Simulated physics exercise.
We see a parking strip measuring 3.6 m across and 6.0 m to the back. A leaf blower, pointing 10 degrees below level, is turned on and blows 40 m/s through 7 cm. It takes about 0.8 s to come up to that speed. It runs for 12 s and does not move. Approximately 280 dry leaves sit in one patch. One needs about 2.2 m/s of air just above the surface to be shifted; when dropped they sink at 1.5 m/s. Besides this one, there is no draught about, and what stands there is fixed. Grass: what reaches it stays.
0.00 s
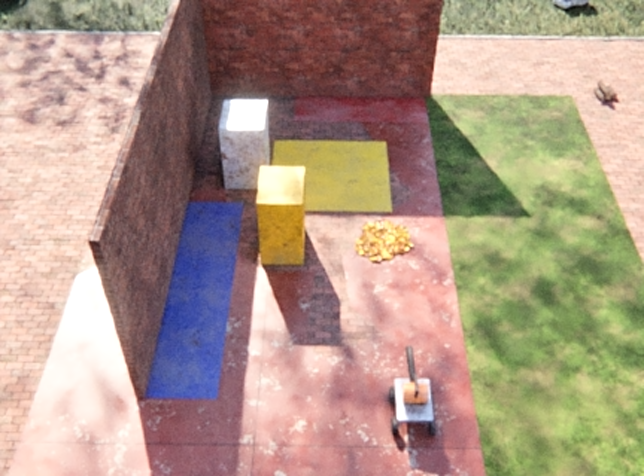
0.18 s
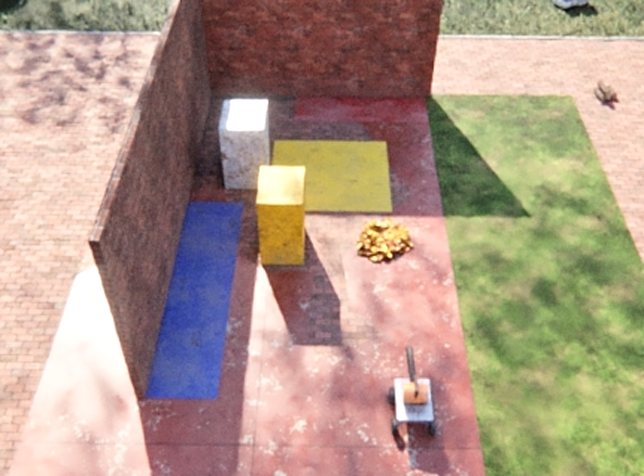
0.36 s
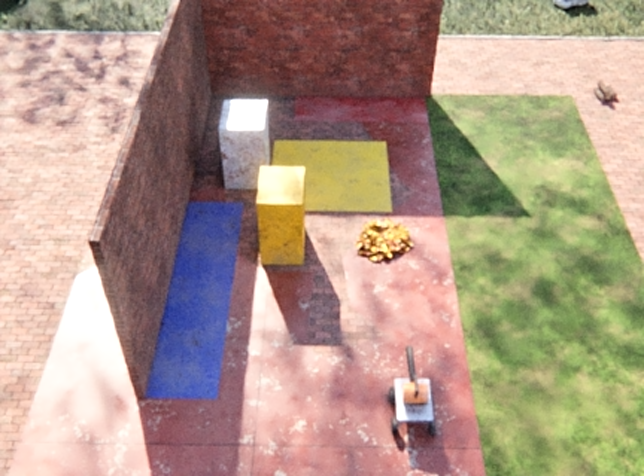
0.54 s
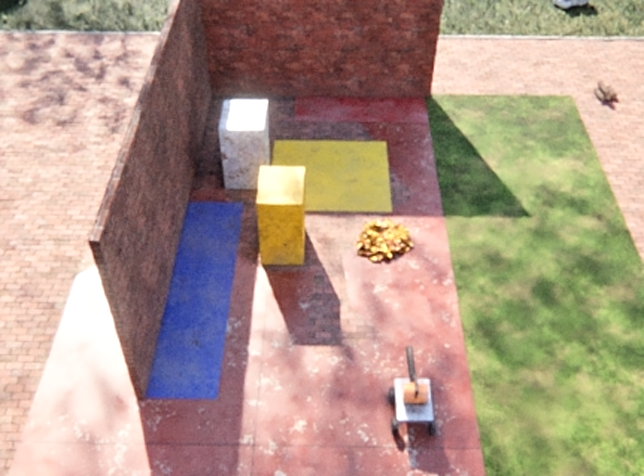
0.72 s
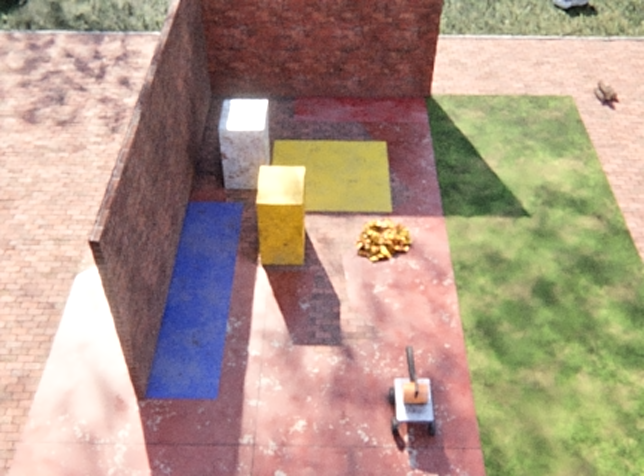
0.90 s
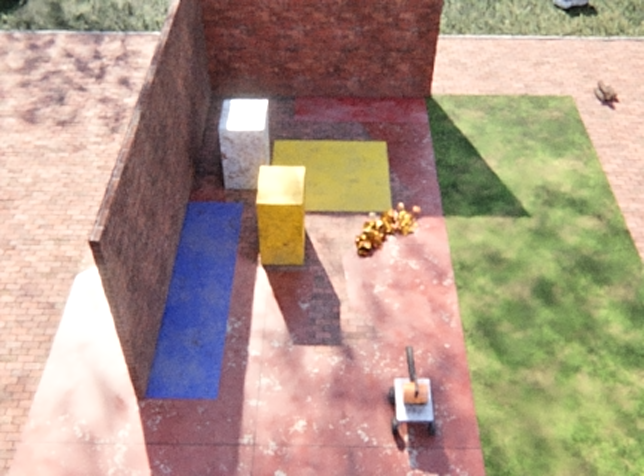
A pile of dry leaves lies still beside a yellow bin, then spreads slightly up and right.
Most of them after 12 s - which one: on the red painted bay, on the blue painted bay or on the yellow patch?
It is red that holds the most.
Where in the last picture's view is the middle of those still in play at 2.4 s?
Roughly pixel (347, 124).
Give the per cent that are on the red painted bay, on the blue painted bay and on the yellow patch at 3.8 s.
About 60 per cent red, 0 per cent blue and 15 per cent yellow.
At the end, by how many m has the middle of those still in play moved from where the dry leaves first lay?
I'd say around 3.2 m.
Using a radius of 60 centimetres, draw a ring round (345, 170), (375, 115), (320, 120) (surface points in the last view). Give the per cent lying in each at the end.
Estimates in listed order: 0 %; 30 %; 40 %.
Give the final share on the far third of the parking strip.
Something close to 90 % ends up there.
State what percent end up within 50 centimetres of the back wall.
Around 70 in a hundred.
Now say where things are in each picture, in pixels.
In the first picture, the middle of the dry leaves is near (384, 241), none has stirred yet and the mouth of the leaf blower is at (409, 348).
In the second picture, the middle of the dry leaves is near (381, 241), none has stirred yet, the yellow patch is centred on (330, 174), the blue painted bay is centred on (200, 288) and the red painted bay is centred on (361, 109).
In the third picture, the middle of the dry leaves is near (381, 241), none has stirred yet, the top of a bin is at (281, 185) and the top of a bin is at (243, 114).
In the fourth picture, the middle of the dry leaves is near (381, 241) and none has stirred yet.
In the fifth picture, the middle of the dry leaves is near (385, 240) and none has stirred yet.
In the sixth picture, the middle of the dry leaves is near (378, 229), the farthest in sight from the leaf blower is at (405, 211) and about 60 % have left their places.
After 2.4 s the count stands so, 26 % are on the yellow patch, 0 % on the blue painted bay and 35 % on the red painted bay; the middle of those still in play is near (347, 124).
After 3.8 s the count stands so, 15 % are on the yellow patch, 0 % on the blue painted bay and 62 % on the red painted bay; the middle of those still in play is near (341, 113).
After 6.6 s the count stands so, 8 % are on the yellow patch, 0 % on the blue painted bay and 75 % on the red painted bay; the middle of those still in play is near (340, 109).
After 12.0 s, at the end, 4 % are on the yellow patch, 0 % on the blue painted bay and 78 % on the red painted bay; the middle of those still in play is near (336, 105).
